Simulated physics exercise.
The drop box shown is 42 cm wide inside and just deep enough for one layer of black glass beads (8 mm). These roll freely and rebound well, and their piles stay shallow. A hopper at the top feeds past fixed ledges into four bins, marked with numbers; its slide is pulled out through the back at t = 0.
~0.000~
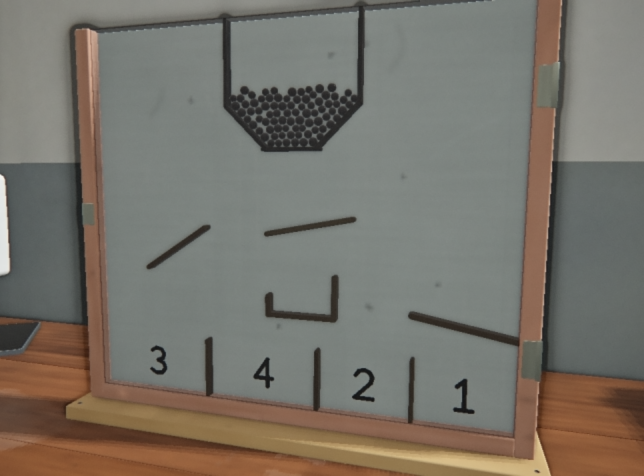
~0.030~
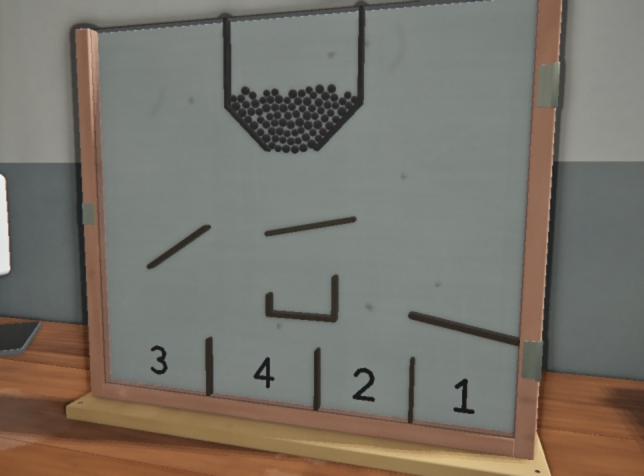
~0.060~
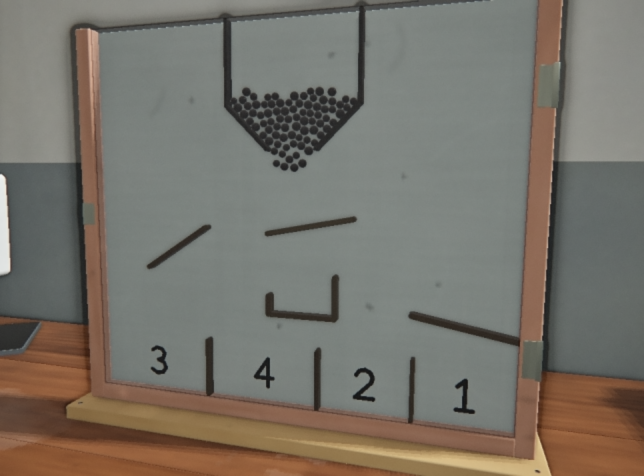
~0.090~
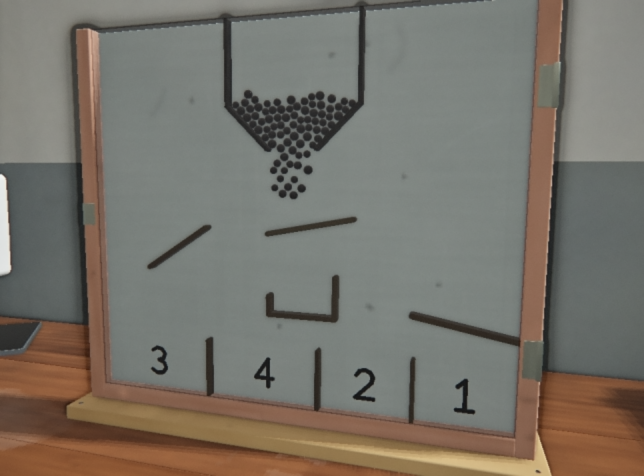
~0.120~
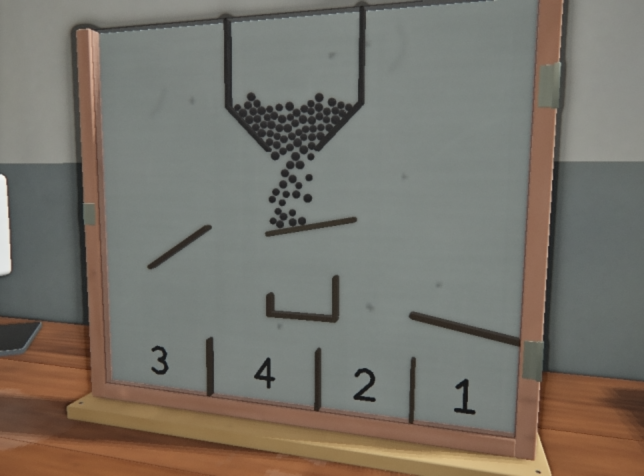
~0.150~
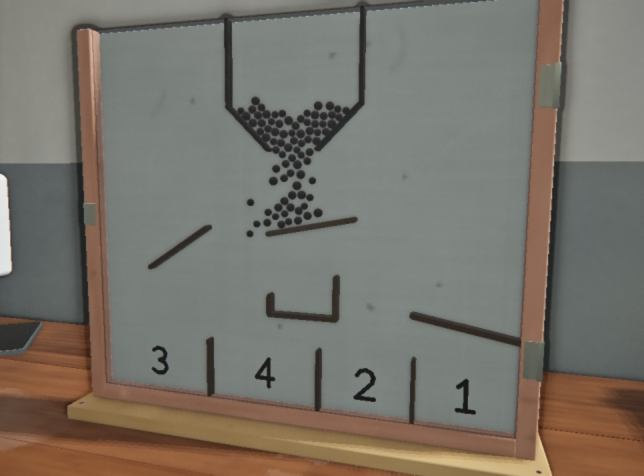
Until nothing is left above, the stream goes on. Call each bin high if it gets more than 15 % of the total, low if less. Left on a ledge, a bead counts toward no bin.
No. 1 low, 2 low, 3 high, 4 high.
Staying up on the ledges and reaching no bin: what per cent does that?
Estimate: Around 5 per cent.
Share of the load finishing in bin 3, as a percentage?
I'd put it at around 40 in a hundred.
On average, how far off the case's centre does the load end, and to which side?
It sits around 6 cm left of centre.
After 0.24 s, 75 % have left the hopper; down in the bins, nothing yet.
After 0.34 s, 100 % have left the hopper; down in the bins, no. 3, 10 %, no. 4, 5 %.
After 0.55 s, 100 % have left the hopper; down in the bins, no. 2, 5 %, no. 3, 40 %, no. 4, 15 %.
In the end, by 1.7 s, no. 1, 0 %, no. 2, 5 %, no. 3, 40 %, no. 4, 45 %, left higher up 5 %.
